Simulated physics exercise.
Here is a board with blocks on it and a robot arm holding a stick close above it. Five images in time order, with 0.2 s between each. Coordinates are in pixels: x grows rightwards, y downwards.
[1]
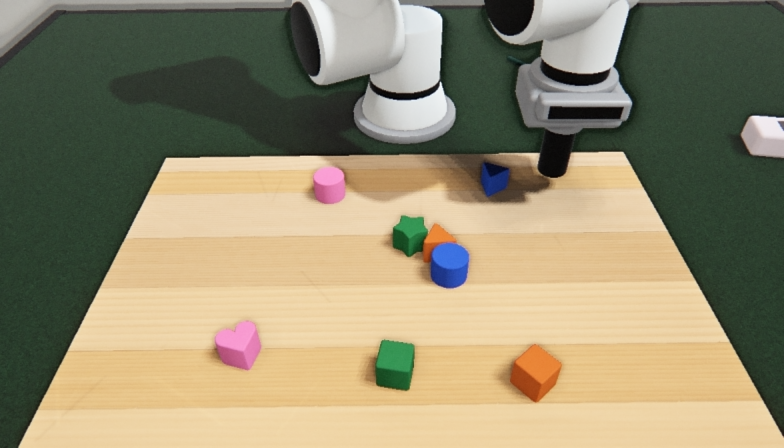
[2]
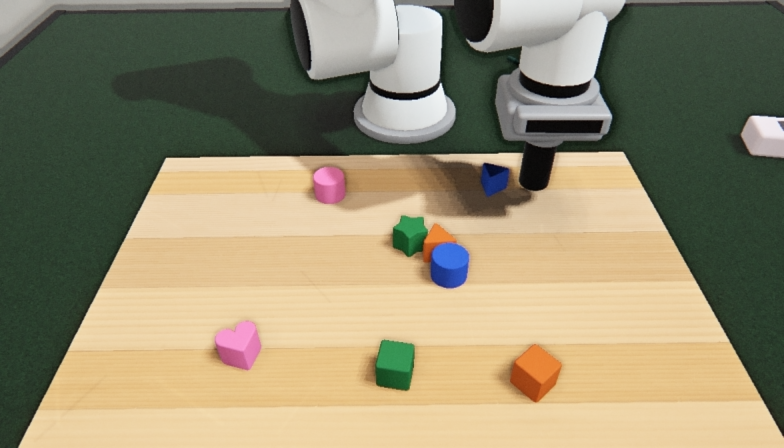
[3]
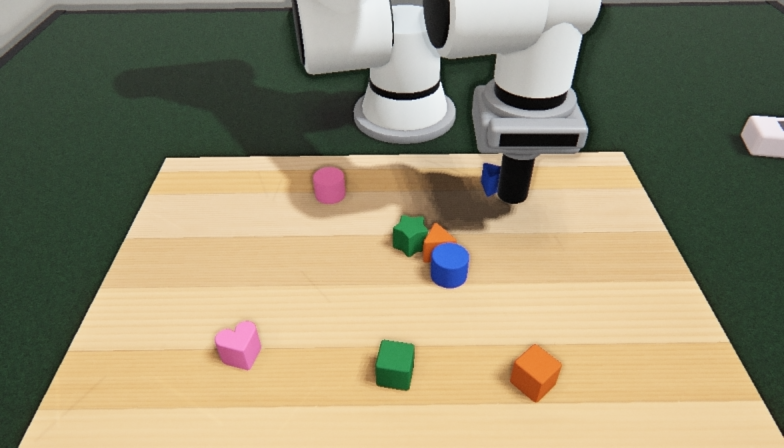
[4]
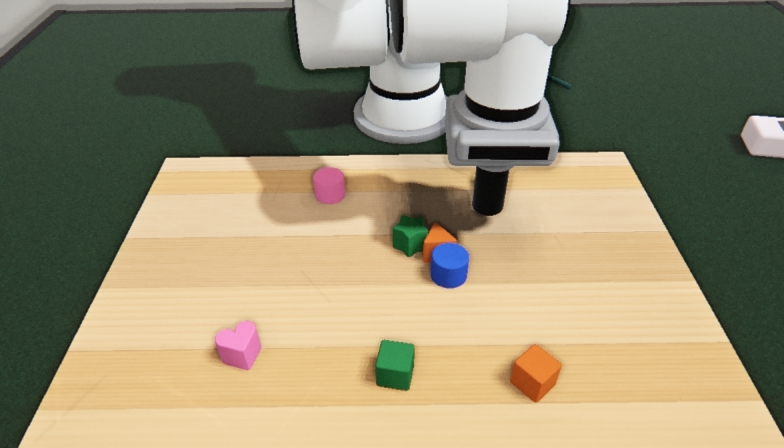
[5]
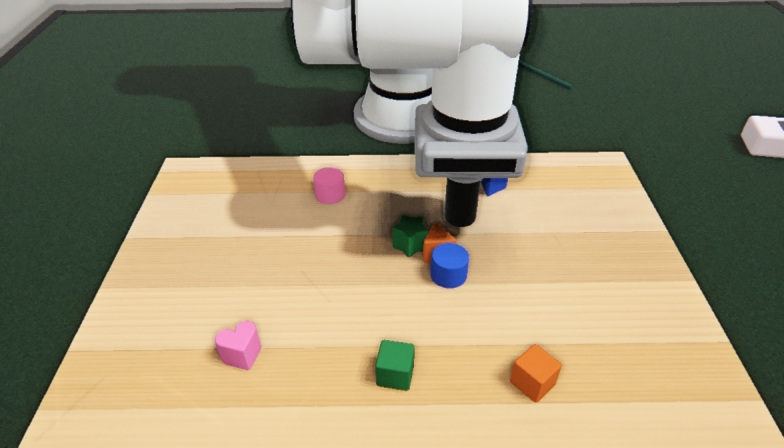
A pale wooden board lies on a dark green surface, seen from a raised, fixed viewpoint facing a white robot arm at the far side. A pink cylinder and dark blue block sit toward the back, green star-shaped, orange three-sided and blue cylindrical blocks cluster mid-board, and a pink heart, green block and orange block sit nearer. The arm steadily moves its black stick left and nearer, passing in front of the dark blue block toward the cluster, while the blocks stay still.
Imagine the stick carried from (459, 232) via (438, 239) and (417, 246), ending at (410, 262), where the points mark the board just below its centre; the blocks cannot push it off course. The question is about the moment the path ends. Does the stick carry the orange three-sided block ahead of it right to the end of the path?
The answer is yes.
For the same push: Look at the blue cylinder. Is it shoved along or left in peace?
It keeps its position.
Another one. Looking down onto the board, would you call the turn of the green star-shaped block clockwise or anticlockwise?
From above, the green star-shaped block will be seen to turn clockwise.
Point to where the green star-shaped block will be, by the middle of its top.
Top centre: (380, 234).
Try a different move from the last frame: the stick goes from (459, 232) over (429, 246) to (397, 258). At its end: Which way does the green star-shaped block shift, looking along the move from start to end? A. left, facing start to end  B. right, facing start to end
B
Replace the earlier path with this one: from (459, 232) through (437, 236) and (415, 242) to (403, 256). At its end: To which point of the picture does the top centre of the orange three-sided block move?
That would be at about pixel (419, 252).
The first path, step by step. Halfway along, stick (427, 228); green star-shaped block (396, 229); orange three-sided block (429, 240), turned 50° anticlockwise.
At the end, stick (410, 248); green star-shaped block (380, 234), turned 20° clockwise; orange three-sided block (421, 260), turned 85° anticlockwise; blue cylinder in place.
